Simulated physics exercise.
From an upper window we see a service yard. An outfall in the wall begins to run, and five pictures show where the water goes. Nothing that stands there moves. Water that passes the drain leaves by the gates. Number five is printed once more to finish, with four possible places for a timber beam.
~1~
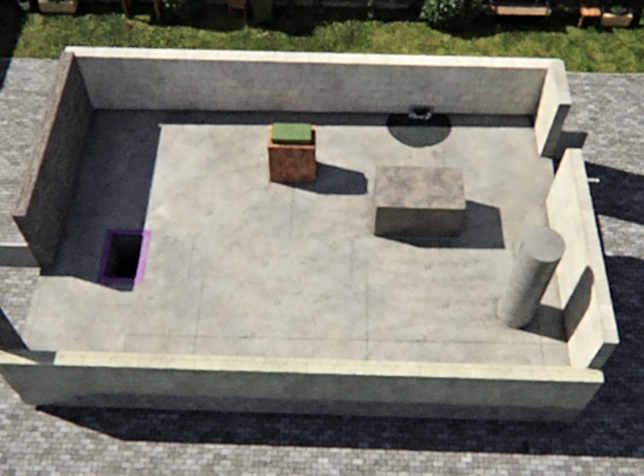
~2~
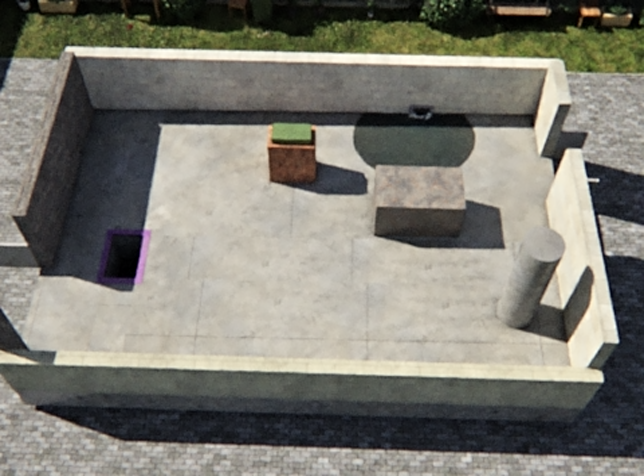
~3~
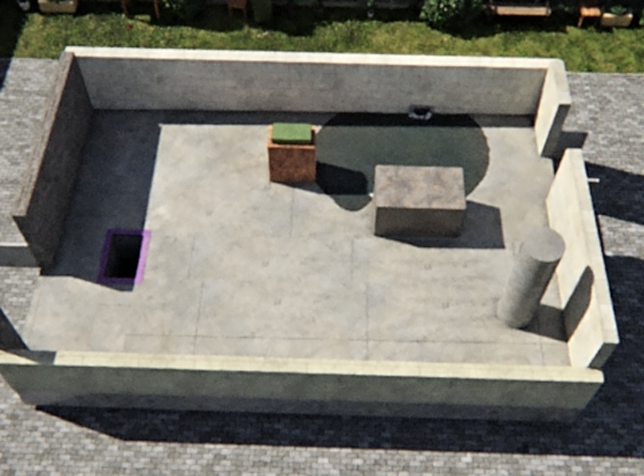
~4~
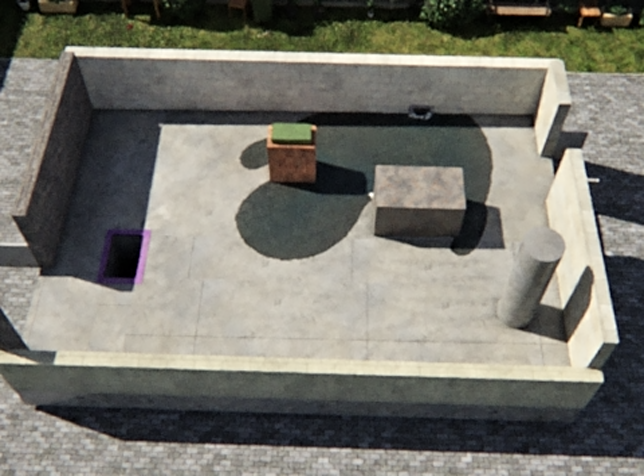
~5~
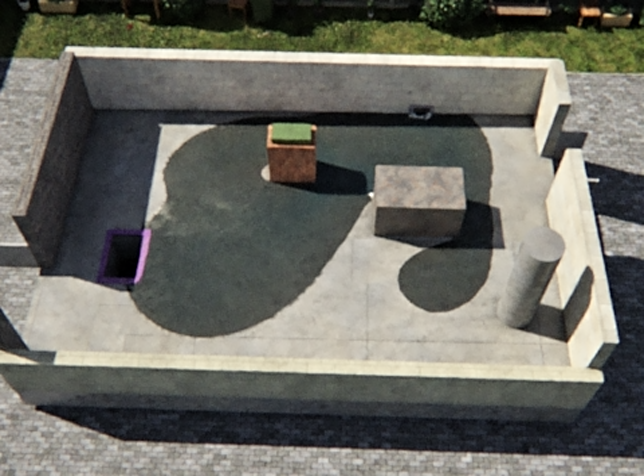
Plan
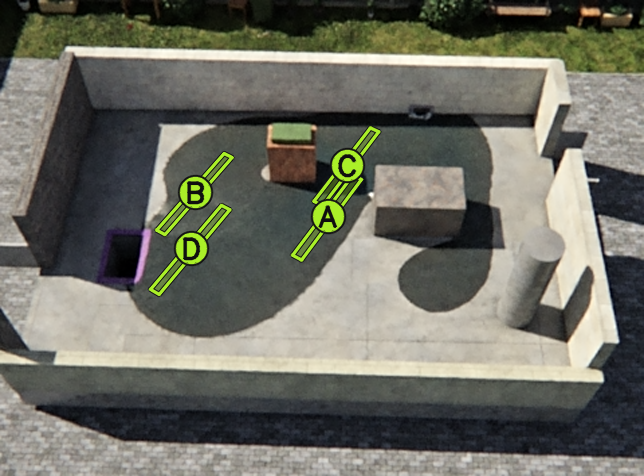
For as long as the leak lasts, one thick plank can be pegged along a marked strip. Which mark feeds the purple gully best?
Choose B.
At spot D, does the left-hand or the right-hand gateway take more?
More leaves on the left.
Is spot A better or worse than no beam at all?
Spot A is worse.
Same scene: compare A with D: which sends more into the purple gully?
A.
On the marked copy, A from (297, 257) to (357, 177); B from (160, 232) to (228, 155); C from (318, 203) to (374, 129); D from (154, 291) to (225, 207).
With A, about 14 % of the stream runs into the purple gully, about 86 % out by the gates.
With B, about 21 % of the stream runs into the purple gully, about 78 % out by the gates.
With C, about 11 % of the stream runs into the purple gully, about 89 % out by the gates.
With D, about 9 % of the stream runs into the purple gully, about 90 % out by the gates.
